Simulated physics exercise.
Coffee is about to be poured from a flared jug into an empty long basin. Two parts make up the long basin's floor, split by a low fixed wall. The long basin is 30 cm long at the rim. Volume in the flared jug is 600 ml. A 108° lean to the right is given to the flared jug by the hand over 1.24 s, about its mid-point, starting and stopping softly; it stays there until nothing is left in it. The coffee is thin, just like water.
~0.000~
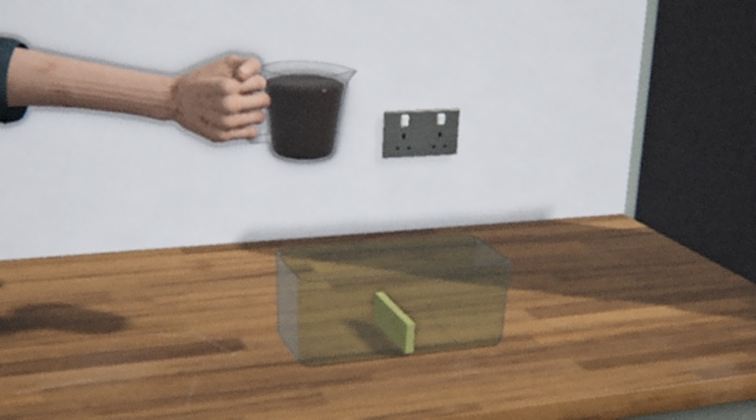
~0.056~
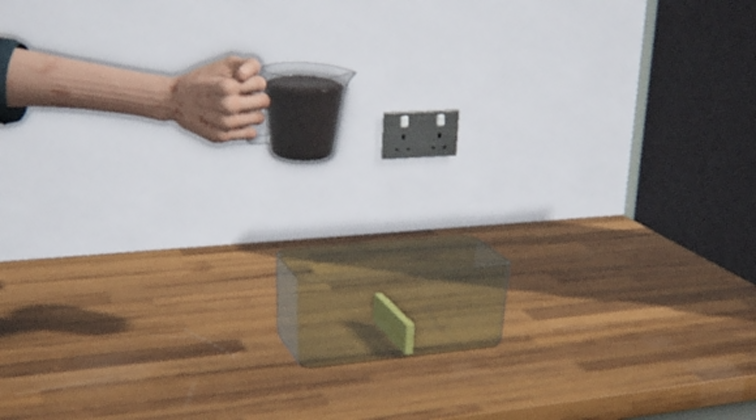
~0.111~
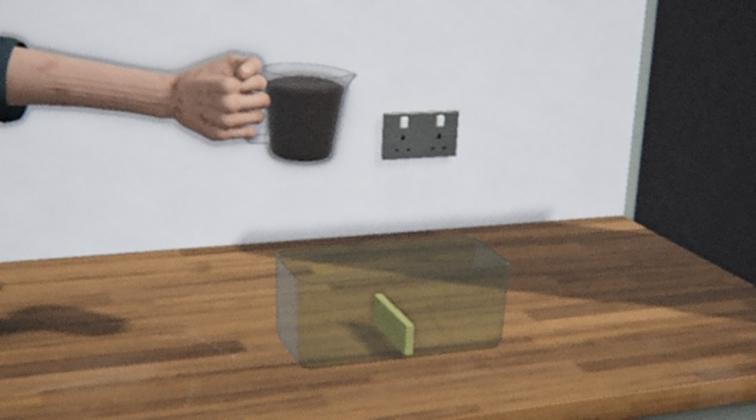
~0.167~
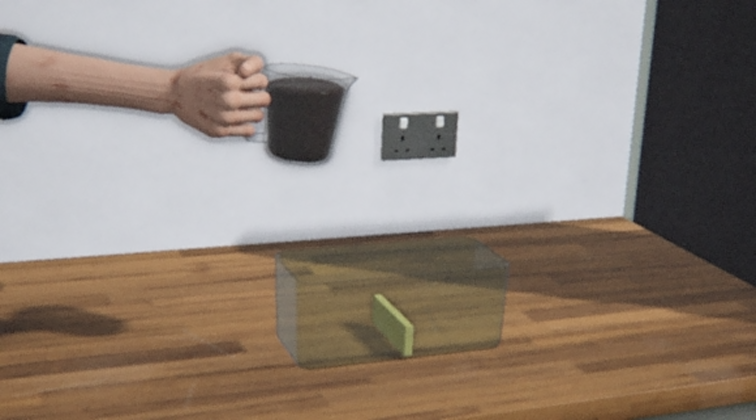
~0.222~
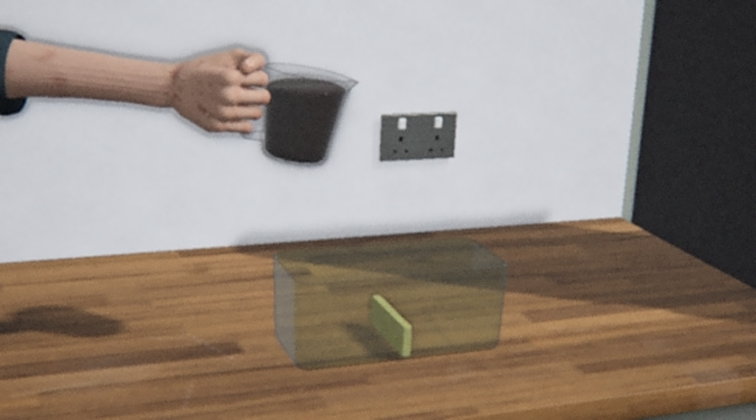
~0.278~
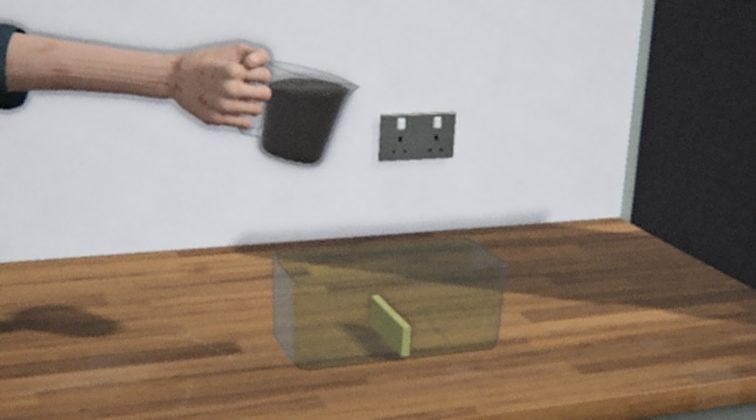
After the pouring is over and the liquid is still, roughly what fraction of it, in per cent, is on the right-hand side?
Roughly 72 out of 100 parts.
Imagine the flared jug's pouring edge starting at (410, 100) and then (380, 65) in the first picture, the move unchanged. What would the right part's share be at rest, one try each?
Try 1: 90 %; try 2: 90 %.
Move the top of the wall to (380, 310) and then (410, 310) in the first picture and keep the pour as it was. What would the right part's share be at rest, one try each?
The first try gives 85 percent and the second 40 percent.
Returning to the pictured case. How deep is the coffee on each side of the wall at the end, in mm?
Once settled, the left stands around 8 mm and the right around 26 mm.
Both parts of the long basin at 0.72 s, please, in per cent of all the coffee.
Left: Around 0. Right: Around 5.
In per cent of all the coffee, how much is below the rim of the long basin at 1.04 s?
That comes to about 60 percent.
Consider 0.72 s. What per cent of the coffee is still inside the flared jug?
Portion remaining: Approx. 72 per cent.
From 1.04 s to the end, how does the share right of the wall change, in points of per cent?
Looks like it went upward, around 16 per cent.
By 0.72 s the tilt is 67° and 72 per cent is still to pour, 0 is left of the wall and 5 right of it.
By 1.04 s the tilt is 101° and 15 per cent is still to pour, 4 is left of the wall and 56 right of it.
By 1.37 s the tilt is 108° and 0 per cent is still to pour, 24 is left of the wall and 73 right of it.
By 1.74 s the tilt is 108° and 0 per cent is still to pour, 26 is left of the wall and 72 right of it.
At rest 26 per cent lies left of the wall, 72 right of it and 2 outside.
